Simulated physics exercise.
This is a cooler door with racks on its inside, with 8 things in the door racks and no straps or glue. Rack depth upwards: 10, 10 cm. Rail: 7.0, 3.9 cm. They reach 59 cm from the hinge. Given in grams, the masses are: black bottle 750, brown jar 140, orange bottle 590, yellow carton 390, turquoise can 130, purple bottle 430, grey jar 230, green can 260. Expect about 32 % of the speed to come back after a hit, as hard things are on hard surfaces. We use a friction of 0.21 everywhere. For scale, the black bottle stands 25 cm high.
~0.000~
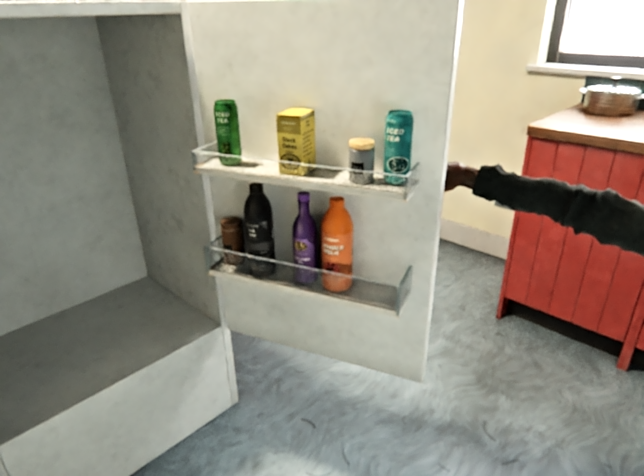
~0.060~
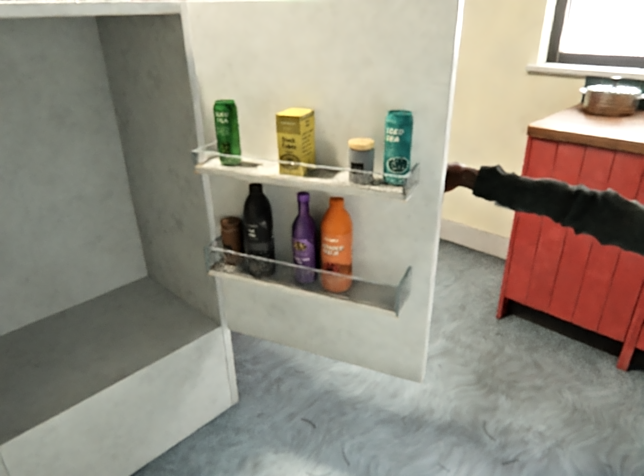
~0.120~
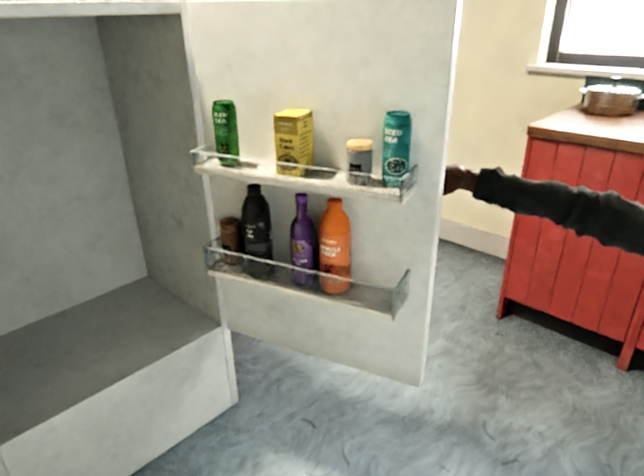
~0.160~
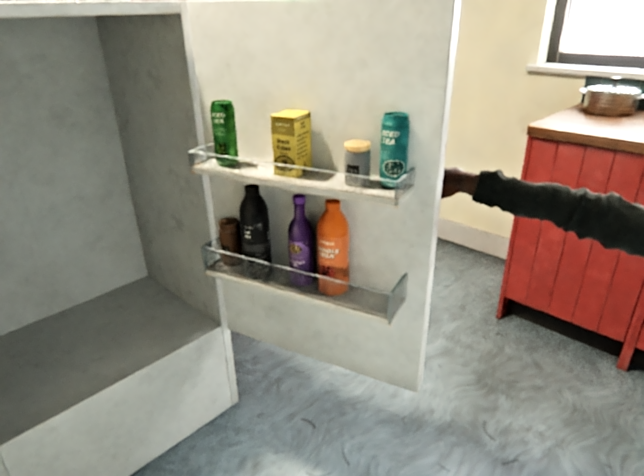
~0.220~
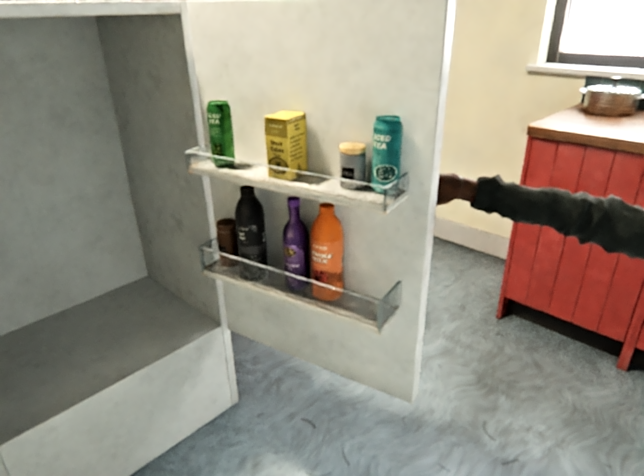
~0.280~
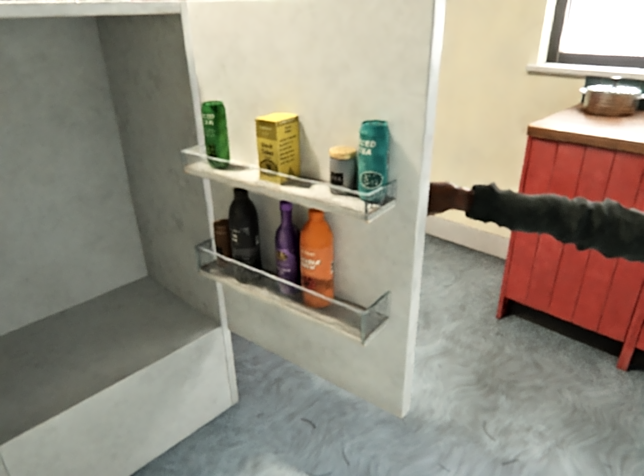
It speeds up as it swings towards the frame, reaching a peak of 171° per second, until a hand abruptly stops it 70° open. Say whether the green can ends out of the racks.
In the end, the green can does not come out.
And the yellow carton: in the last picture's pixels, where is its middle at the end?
Close to pixel (214, 157) in the final view.
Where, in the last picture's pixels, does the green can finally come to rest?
It comes to a stop close to (185, 137).
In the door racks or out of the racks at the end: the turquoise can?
The turquoise can ends out of the racks.
Around 0.48 s, open by 70°; grey jar shifted 3 cm; purple bottle shifted 2 cm.
Around 0.78 s, open by 70°; turquoise can now out of the racks; purple bottle at 31° to upright; grey jar shifted 4 cm.
Around 1.08 s, open by 70°; purple bottle at 36° to upright; grey jar shifted 4 cm.
Finally (1.3 s), out of the racks, turquoise can; on their side or leaning hard in the door racks, purple bottle; the other 6 still in place (within 5 cm). In the last view, green can near (185, 137).
